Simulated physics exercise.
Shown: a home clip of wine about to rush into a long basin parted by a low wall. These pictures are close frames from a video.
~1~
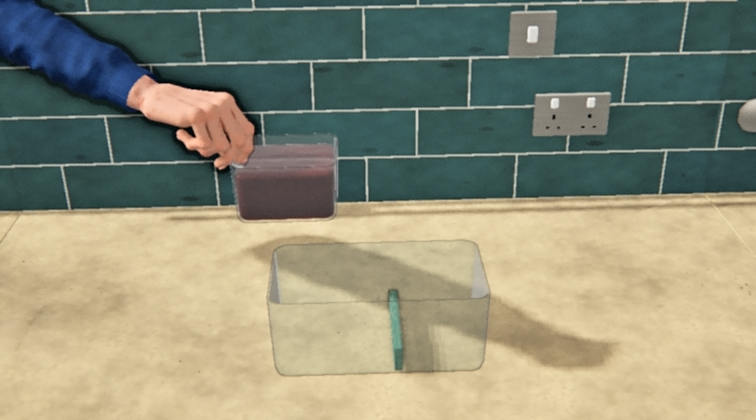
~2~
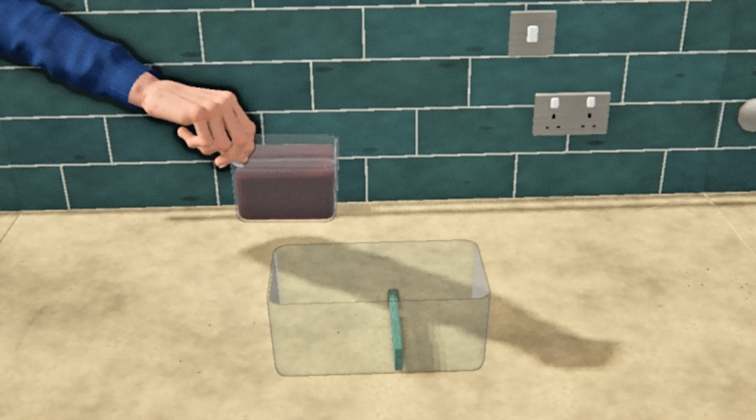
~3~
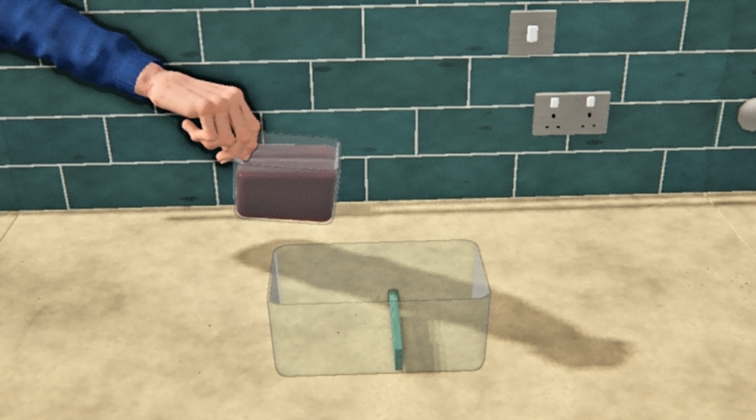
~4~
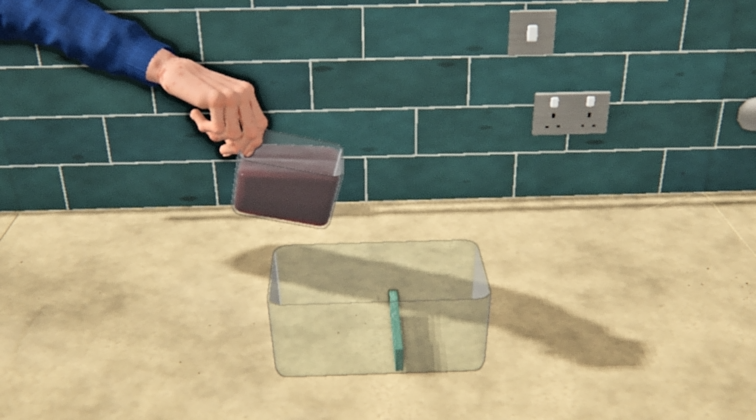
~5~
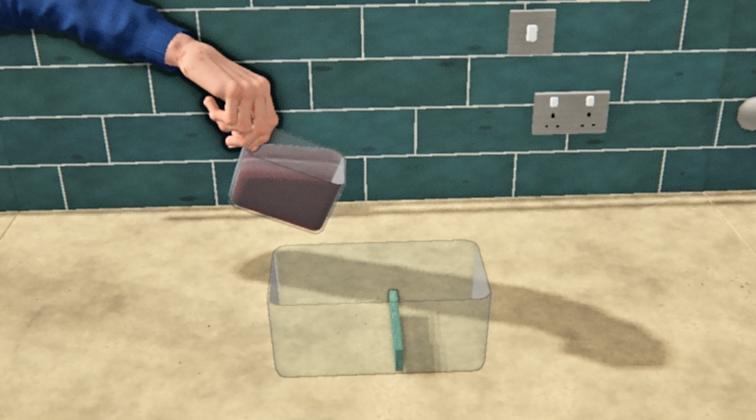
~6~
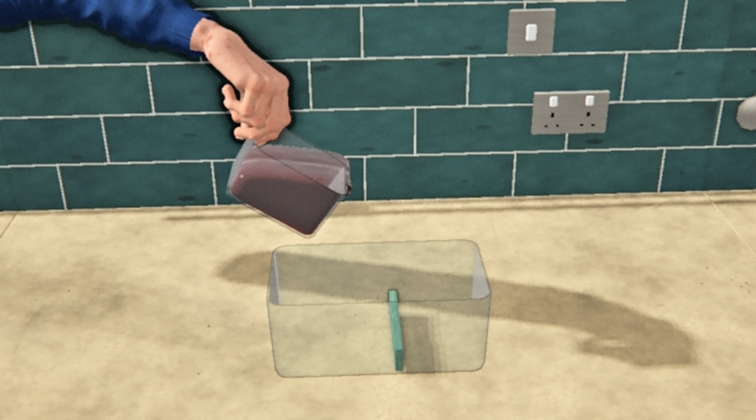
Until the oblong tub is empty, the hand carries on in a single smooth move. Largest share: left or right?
The most liquid is found in the left area.
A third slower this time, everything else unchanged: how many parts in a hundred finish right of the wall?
It comes to around 50 per cent.
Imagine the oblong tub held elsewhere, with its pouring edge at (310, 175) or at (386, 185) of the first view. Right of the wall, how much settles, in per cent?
In order: Close to 20 and 70 percent.
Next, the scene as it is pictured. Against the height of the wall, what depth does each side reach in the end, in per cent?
Near 50 in a hundred to the left, 50 to the right.
A moment on, the tilt is 94° and 31 per cent is still to pour, 9 is left of the wall and 13 right of it.
Next, the tilt is 97° and 9 per cent is still to pour, 37 is left of the wall and 44 right of it.
Then the tilt is 97° and 3 per cent is still to pour, 51 is left of the wall and 37 right of it.
Later the tilt is 97° and 1 per cent is still to pour, 57 is left of the wall and 38 right of it.
At rest 60 per cent lies left of the wall, 37 right of it and 3 outside.
